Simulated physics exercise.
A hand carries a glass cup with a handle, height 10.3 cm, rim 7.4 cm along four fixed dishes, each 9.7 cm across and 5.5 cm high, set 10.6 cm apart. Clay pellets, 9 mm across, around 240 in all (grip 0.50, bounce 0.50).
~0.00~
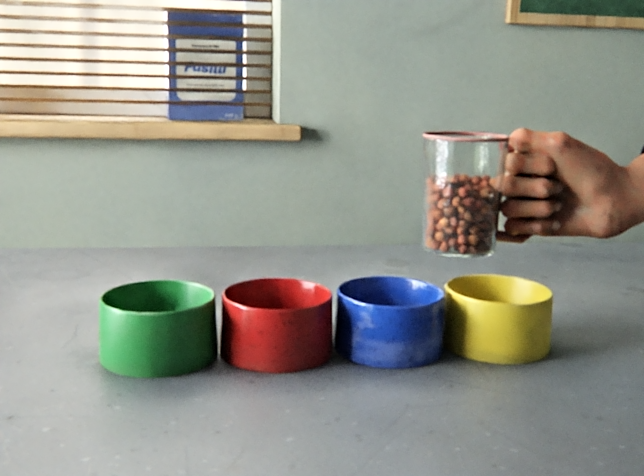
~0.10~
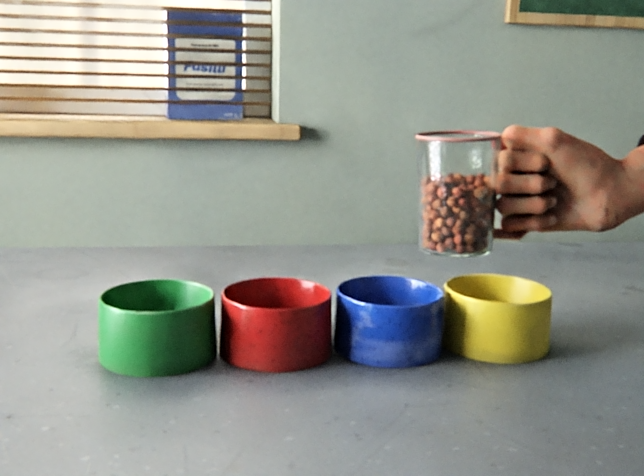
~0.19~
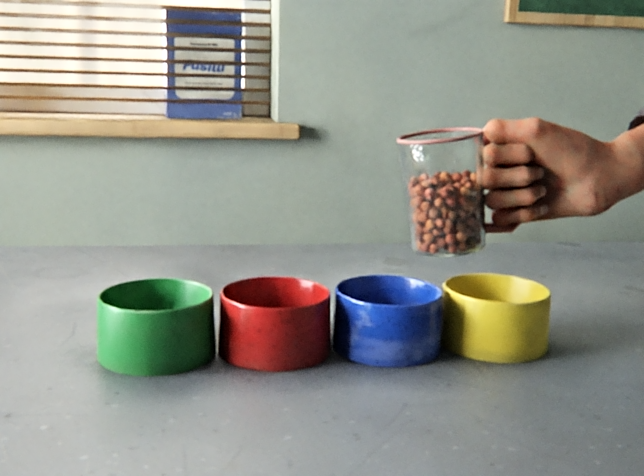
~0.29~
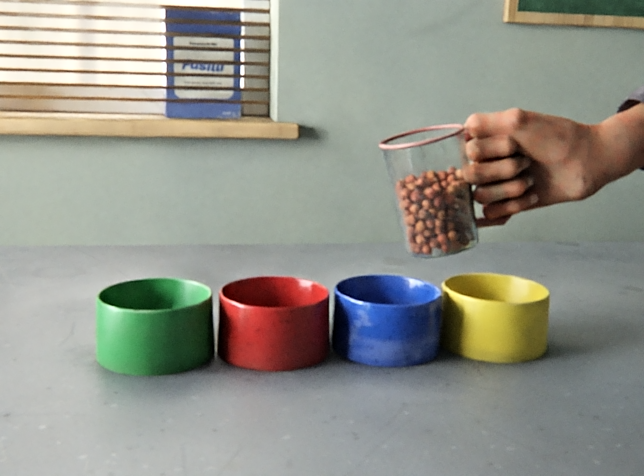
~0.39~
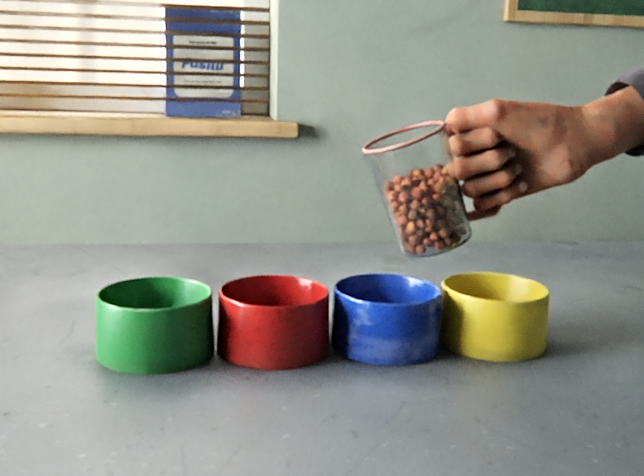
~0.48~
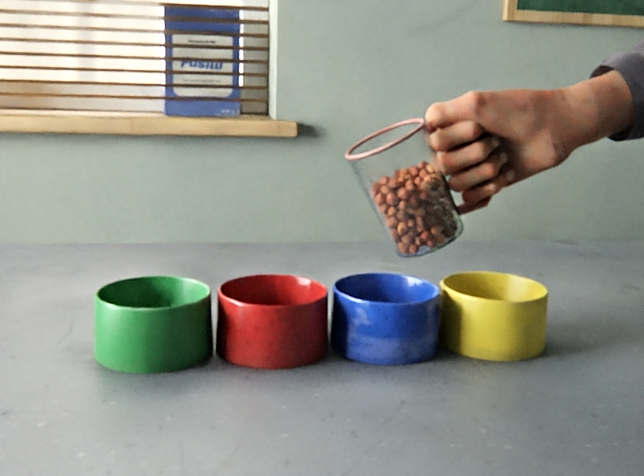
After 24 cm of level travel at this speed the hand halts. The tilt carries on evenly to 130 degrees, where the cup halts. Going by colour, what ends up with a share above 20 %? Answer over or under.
Red dish: Under; blue dish: Under; green dish: Over; yellow dish: Under; on the counter: Under.
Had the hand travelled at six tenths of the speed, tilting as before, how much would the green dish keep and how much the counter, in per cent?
In that case green 0; counter 0.
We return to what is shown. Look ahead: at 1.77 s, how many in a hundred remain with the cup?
Some 90 per cent of the load.
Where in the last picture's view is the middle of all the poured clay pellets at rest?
Near (145, 326).
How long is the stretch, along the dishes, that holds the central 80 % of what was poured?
Roughly 5 cm.
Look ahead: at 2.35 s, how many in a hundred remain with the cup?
Some 0 per cent of the load.
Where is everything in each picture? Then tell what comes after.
In the first frame, cup at (462, 193), tilt 0 degrees, lip at (427, 136), moved 0.0 cm; middle of the pieces at (462, 215); yellow dish at (499, 289); blue dish at (391, 292); red dish at (277, 294); green dish at (158, 296).
In the second frame, cup at (457, 193), tilt 3 degrees, lip at (419, 137), moved 0.4 cm; middle of the pieces at (458, 215).
In the third frame, cup at (445, 192), tilt 9 degrees, lip at (400, 141), moved 1.5 cm; middle of the pieces at (448, 214).
In the fourth frame, cup at (432, 192), tilt 15 degrees, lip at (382, 146), moved 2.6 cm; middle of the pieces at (438, 213).
In the fifth frame, cup at (420, 191), tilt 21 degrees, lip at (365, 151), moved 3.7 cm; middle of the pieces at (428, 211).
In the sixth frame, cup at (408, 190), tilt 27 degrees, lip at (348, 157), moved 4.8 cm; middle of the pieces at (418, 210); yellow dish at (494, 286); blue dish at (386, 288); red dish at (273, 290); green dish at (154, 292). The cup turns about 65 degrees a second and travels 11 cm a second.
After 1.26 s, tilt 77 degrees; cup holds 100 %.
Then, at 1.77 s, tilt 110 degrees; cup holds 90 %, green 10 %.
After 2.35 s, tilt 130 degrees; cup holds 0 %, green 100 %.
In the end, at 2.7 s, red 0 %, blue 0 %, green 100 %, yellow 0 %, counter 0 %.
